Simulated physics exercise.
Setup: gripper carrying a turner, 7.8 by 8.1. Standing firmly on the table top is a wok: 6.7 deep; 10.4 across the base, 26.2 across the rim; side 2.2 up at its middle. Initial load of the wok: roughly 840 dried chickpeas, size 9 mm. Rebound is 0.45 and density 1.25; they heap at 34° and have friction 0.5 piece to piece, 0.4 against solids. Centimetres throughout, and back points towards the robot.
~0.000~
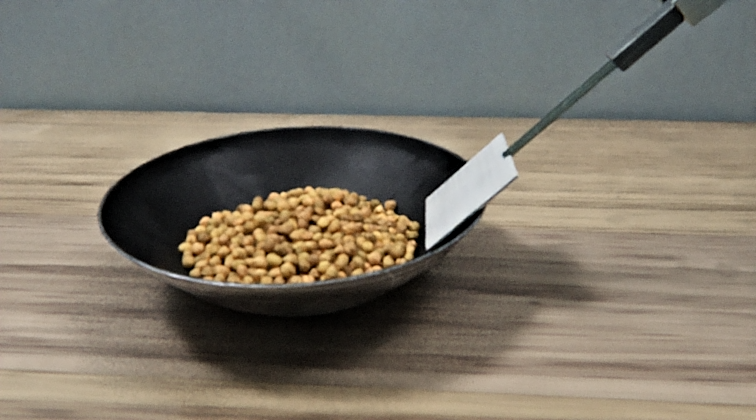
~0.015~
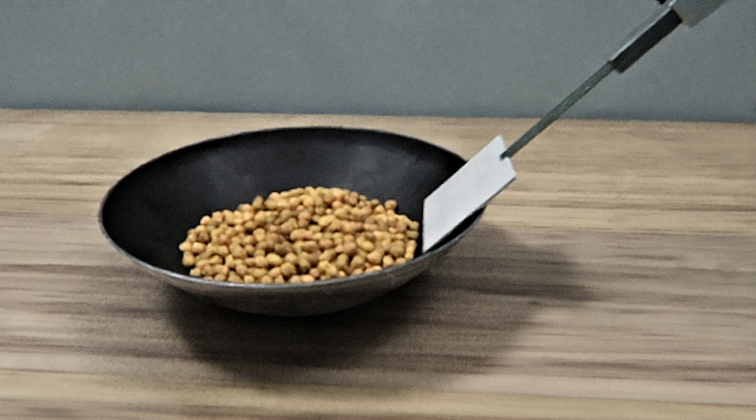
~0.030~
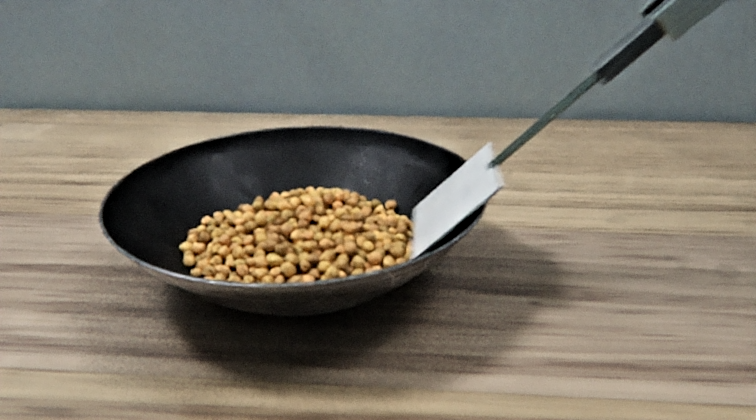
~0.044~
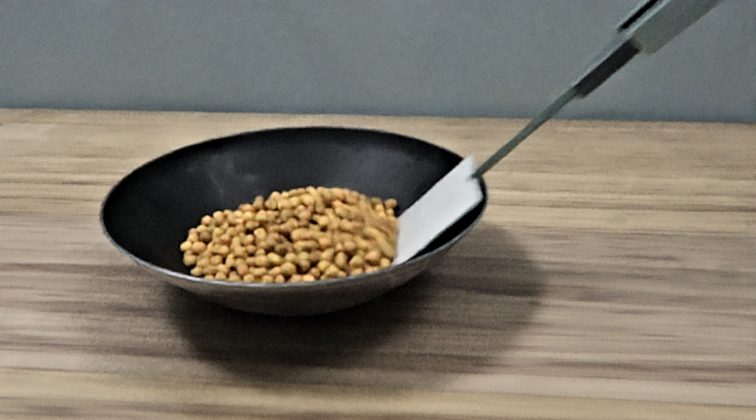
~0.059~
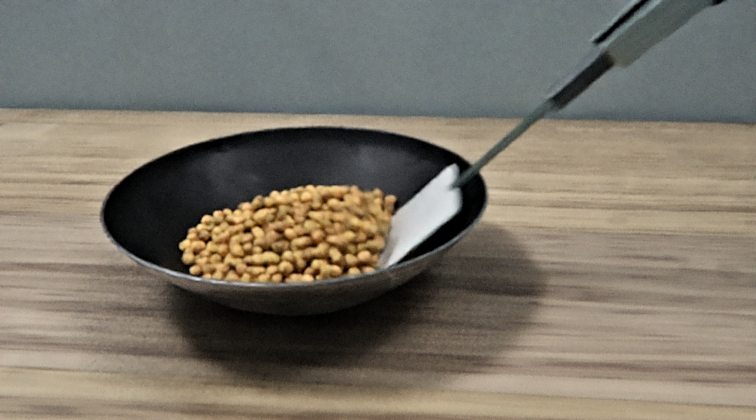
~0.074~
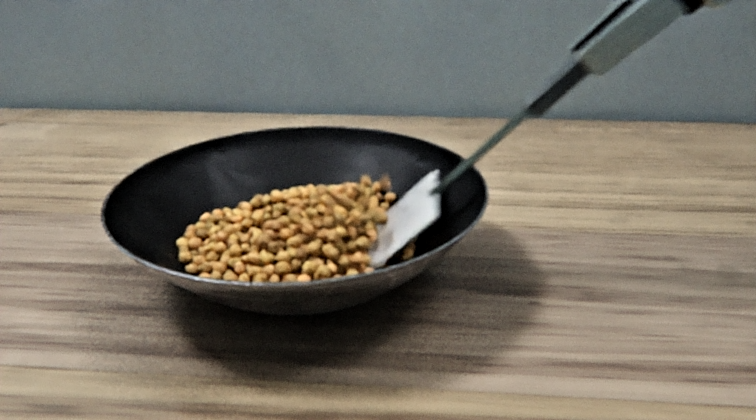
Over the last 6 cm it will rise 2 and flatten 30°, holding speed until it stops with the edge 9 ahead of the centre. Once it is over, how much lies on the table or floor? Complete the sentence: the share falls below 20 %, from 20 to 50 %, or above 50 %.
The share falls from 20 to 50 %.
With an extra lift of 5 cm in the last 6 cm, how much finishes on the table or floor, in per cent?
30 %.
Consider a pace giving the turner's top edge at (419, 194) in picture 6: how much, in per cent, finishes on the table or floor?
Some 35 percent.
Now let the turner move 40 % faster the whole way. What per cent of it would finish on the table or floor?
Estimated share: Some 40 %.
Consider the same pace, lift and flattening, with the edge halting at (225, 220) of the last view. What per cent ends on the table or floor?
Something close to 0 in a hundred.
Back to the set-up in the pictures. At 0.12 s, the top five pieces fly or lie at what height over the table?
About 10 centimetres.
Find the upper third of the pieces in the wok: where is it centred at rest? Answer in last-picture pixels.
Close to pixel (218, 233).
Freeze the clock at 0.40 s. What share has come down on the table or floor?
My estimate is roughly 10 %.
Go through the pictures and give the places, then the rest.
The first frame shows turner top edge at (510, 153), sloping 46°; upper third of the load around (301, 234), from x 185 to 415, top at y 190; 838 in the wok.
The second frame shows turner top edge at (507, 155), sloping 46°; upper third of the load around (301, 234), from x 185 to 415, top at y 190.
The third frame shows turner top edge at (495, 164), sloping 46°; upper third of the load around (302, 234), from x 185 to 415, top at y 190.
The fourth frame shows turner top edge at (475, 176), sloping 46°; upper third of the load around (303, 232), from x 185 to 415, top at y 190.
The fifth frame shows turner top edge at (455, 186), sloping 46°; upper third of the load around (309, 229), from x 185 to 415, top at y 190.
The sixth frame shows turner top edge at (435, 192), sloping 46°; upper third of the load around (306, 225), from x 185 to 415, top at y 180; 838 in the wok.
After 0.12 s, sloping 46°, highest piece 11 above the table; 838 in the wok.
After 0.17 s, sloping 37°, highest piece 14 above the table; 836 in the wok, 2 on the blade or in flight.
After 0.40 s, sloping 16°, highest piece 12 above the table; 534 in the wok, 96 on the table or floor, 208 on the blade or in flight.
After 1.45 s, sloping 16°, highest piece 5 above the table; 533 in the wok, 305 on the table or floor.
At rest, 533 in the wok, 305 on the table or floor. That is 36 % on the table or floor.
